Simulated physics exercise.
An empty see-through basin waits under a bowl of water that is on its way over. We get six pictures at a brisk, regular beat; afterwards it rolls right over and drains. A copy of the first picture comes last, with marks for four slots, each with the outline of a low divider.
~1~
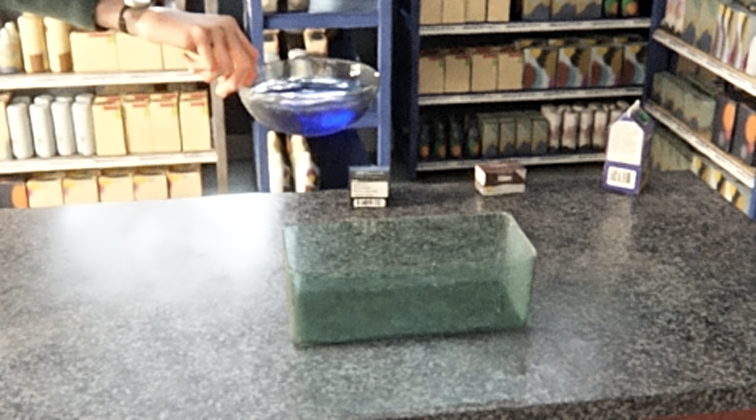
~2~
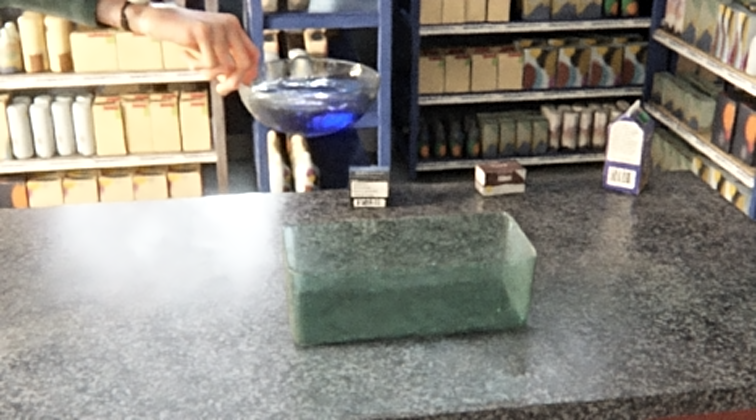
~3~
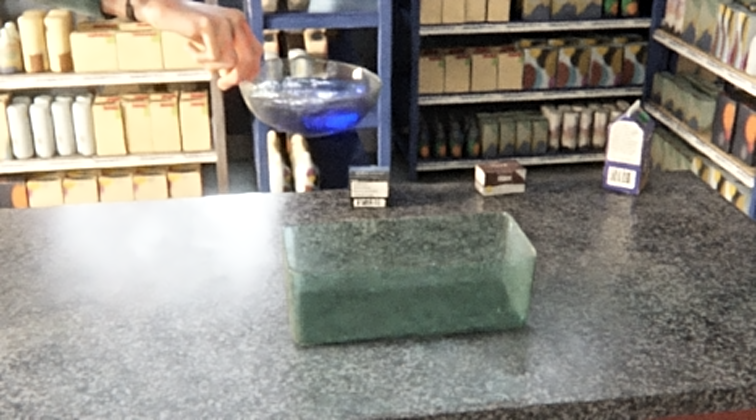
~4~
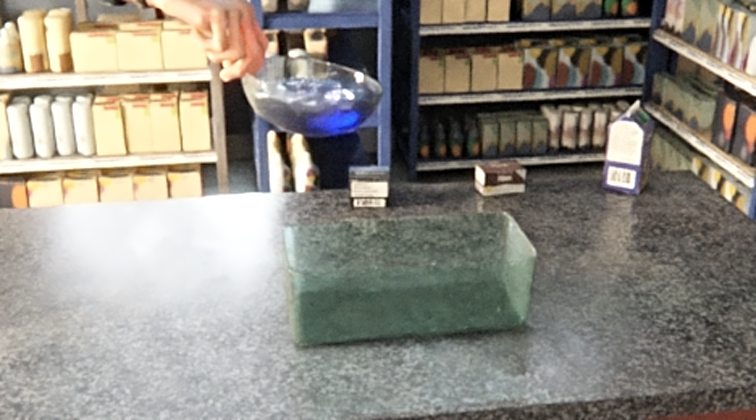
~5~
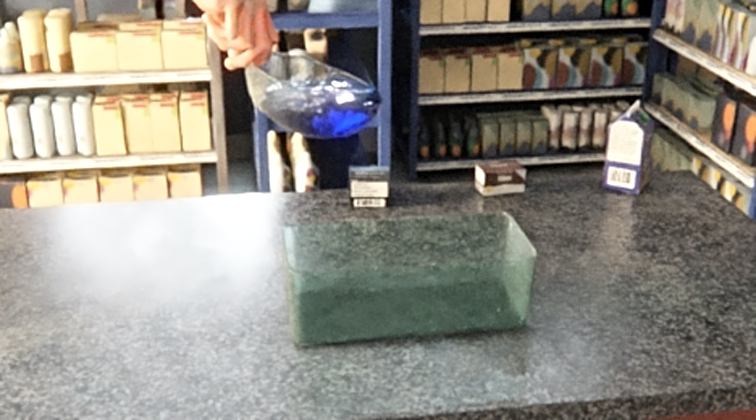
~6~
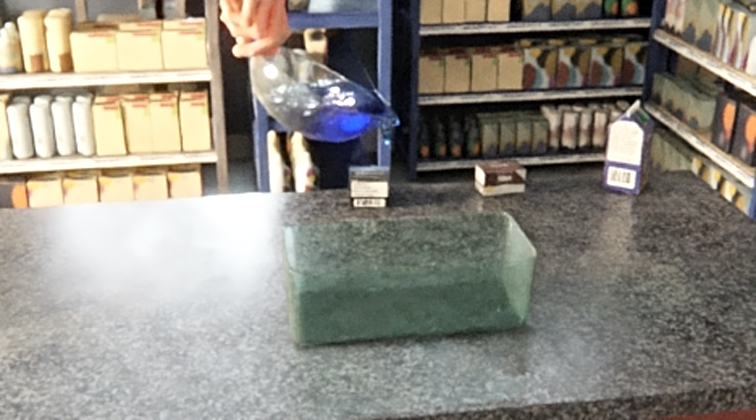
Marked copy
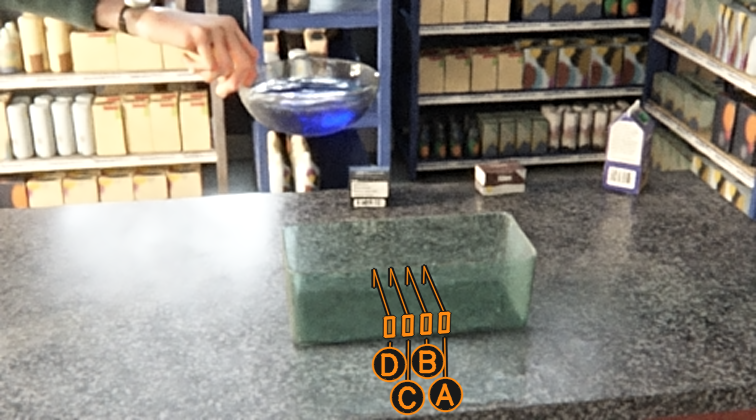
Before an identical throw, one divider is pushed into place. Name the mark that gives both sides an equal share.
Take A.
In orange, A at (444, 337); B at (426, 339); C at (408, 340); D at (390, 342).
If A is chosen, about 52 % ends left of the wall and 46 % right of it.
If B is chosen, about 38 % ends left of the wall and 61 % right of it.
If C is chosen, about 24 % ends left of the wall and 75 % right of it.
If D is chosen, about 13 % ends left of the wall and 85 % right of it; 3 % is lost outside.
